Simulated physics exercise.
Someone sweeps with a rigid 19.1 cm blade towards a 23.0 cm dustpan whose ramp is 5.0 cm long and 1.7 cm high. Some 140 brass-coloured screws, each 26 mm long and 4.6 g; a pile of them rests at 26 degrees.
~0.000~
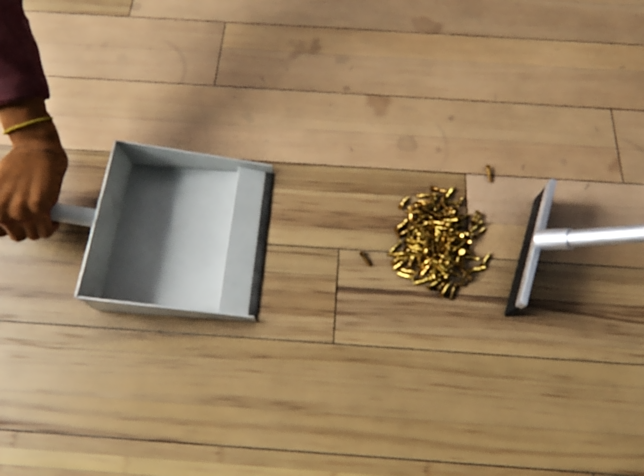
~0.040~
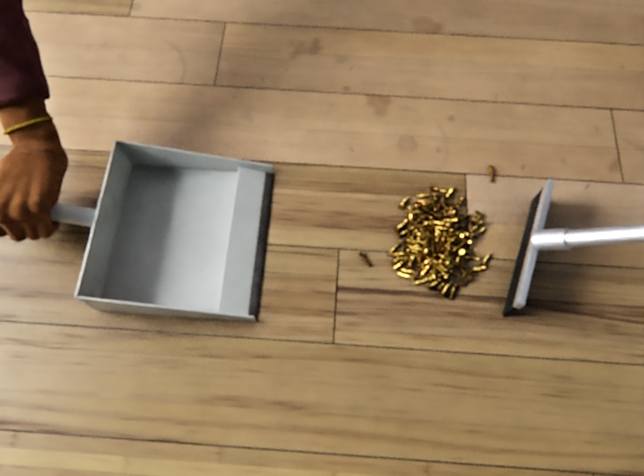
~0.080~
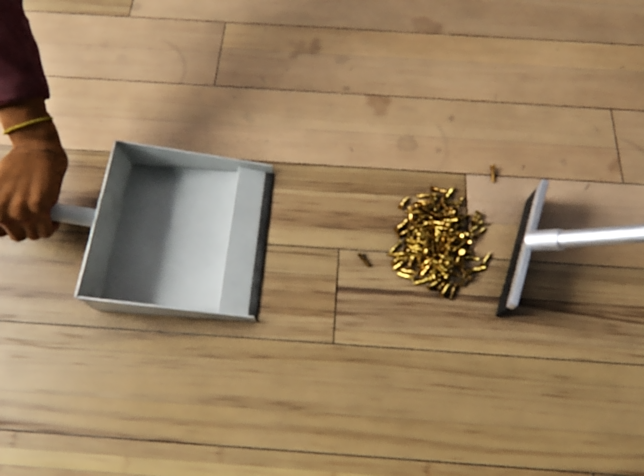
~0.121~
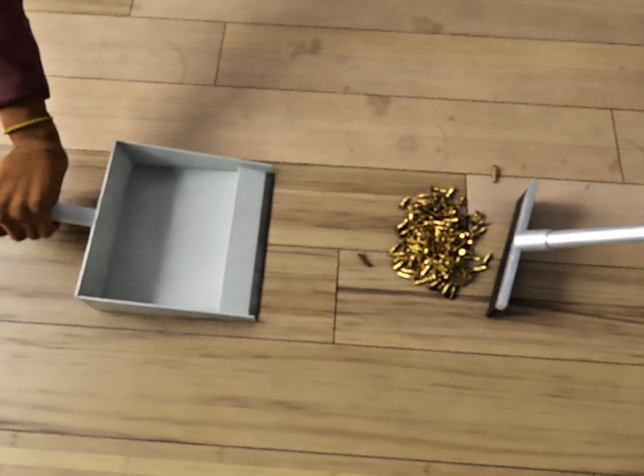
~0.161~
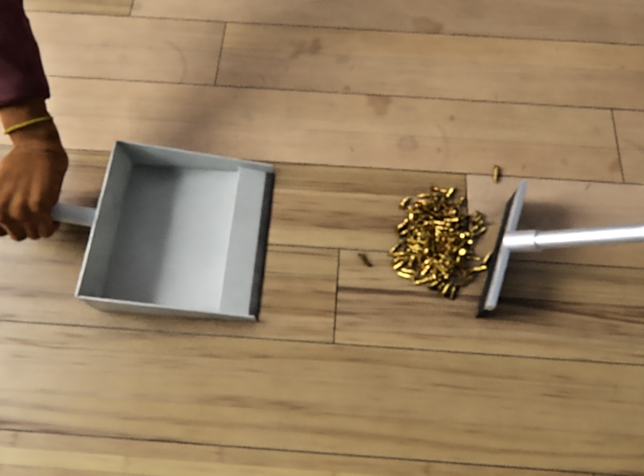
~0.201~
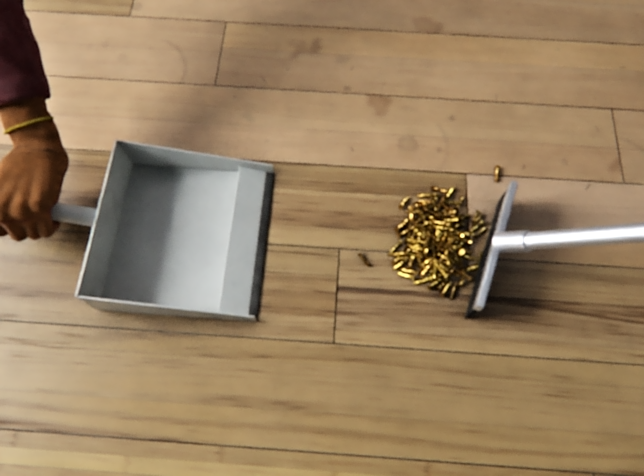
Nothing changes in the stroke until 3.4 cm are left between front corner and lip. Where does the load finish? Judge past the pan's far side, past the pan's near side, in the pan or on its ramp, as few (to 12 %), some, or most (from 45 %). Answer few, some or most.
Far side few, near side few, pan few.
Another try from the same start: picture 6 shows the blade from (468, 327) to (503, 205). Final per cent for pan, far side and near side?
Pan 0, far 0, near 0.
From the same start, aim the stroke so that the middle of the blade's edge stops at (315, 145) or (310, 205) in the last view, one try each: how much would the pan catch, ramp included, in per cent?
Some 0 and 5 per cent.
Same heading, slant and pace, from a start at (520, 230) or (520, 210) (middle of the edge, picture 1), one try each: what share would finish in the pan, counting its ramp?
About 5 and 0 per cent.
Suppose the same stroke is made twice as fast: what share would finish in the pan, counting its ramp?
It would be near 5 per cent.
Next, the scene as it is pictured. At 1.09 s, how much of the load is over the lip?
Some 0 per cent.
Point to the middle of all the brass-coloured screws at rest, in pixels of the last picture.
At about (304, 229).
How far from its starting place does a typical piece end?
Some 20 cm.
Then, at 0.53 s, middle of the blade 20 cm from the lip; 0 % over the lip, far side 0 %, near side 0 %.
After 0.76 s, middle of the blade 11 cm from the lip; 0 % over the lip, far side 5 %, near side 0 %.
Then, at 1.09 s, middle of the blade 6 cm from the lip; 0 % over the lip, far side 5 %, near side 0 %.
In the end, at 1.4 s, far side 5 %, near side 0 %, pan 0 %, in front of the lip or behind the blade 95 %.
